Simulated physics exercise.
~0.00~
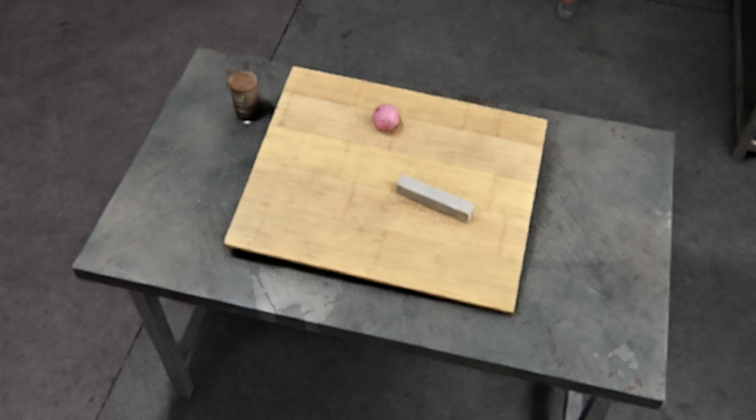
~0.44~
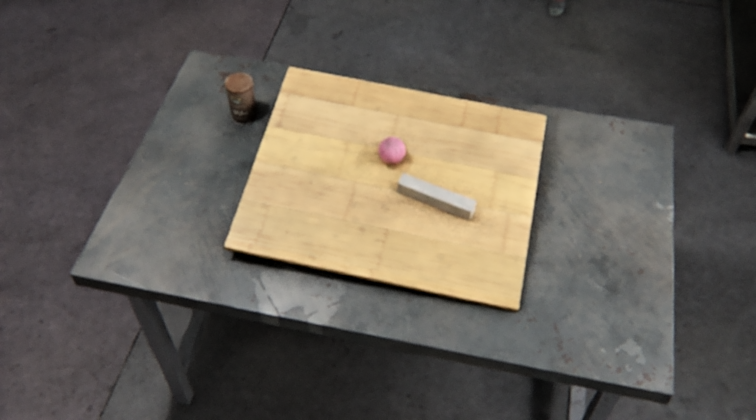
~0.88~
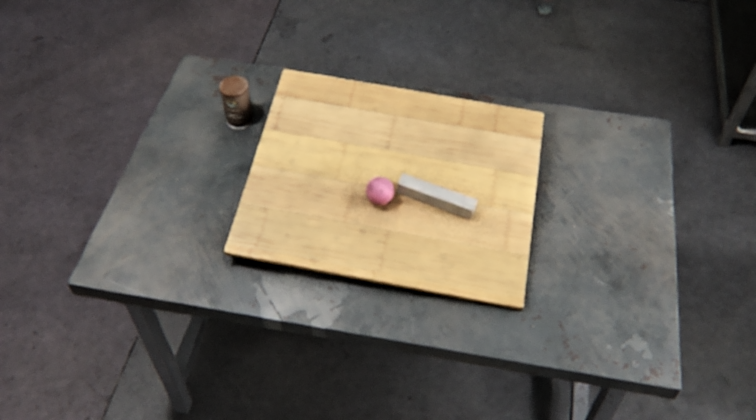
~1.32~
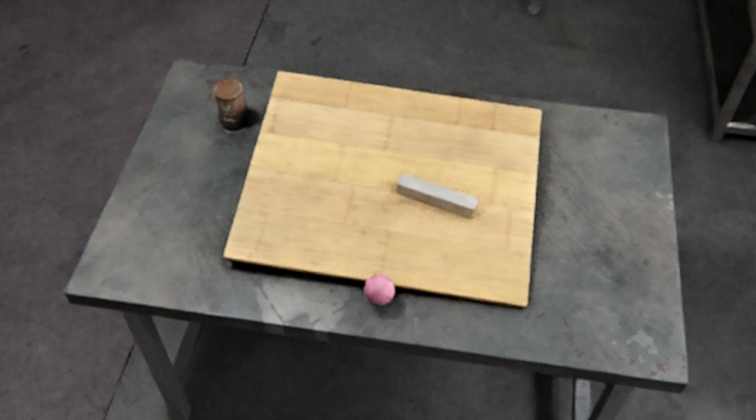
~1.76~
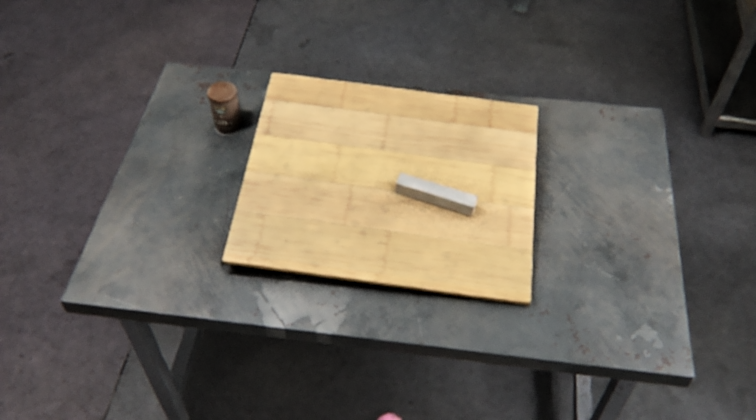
In the video, a pink ball moves down a tilted wooden board on a gray table, passing the left end of a small gray bar, then goes over the near edge and drops almost out of view, while the bar and a brown tin stay in place.
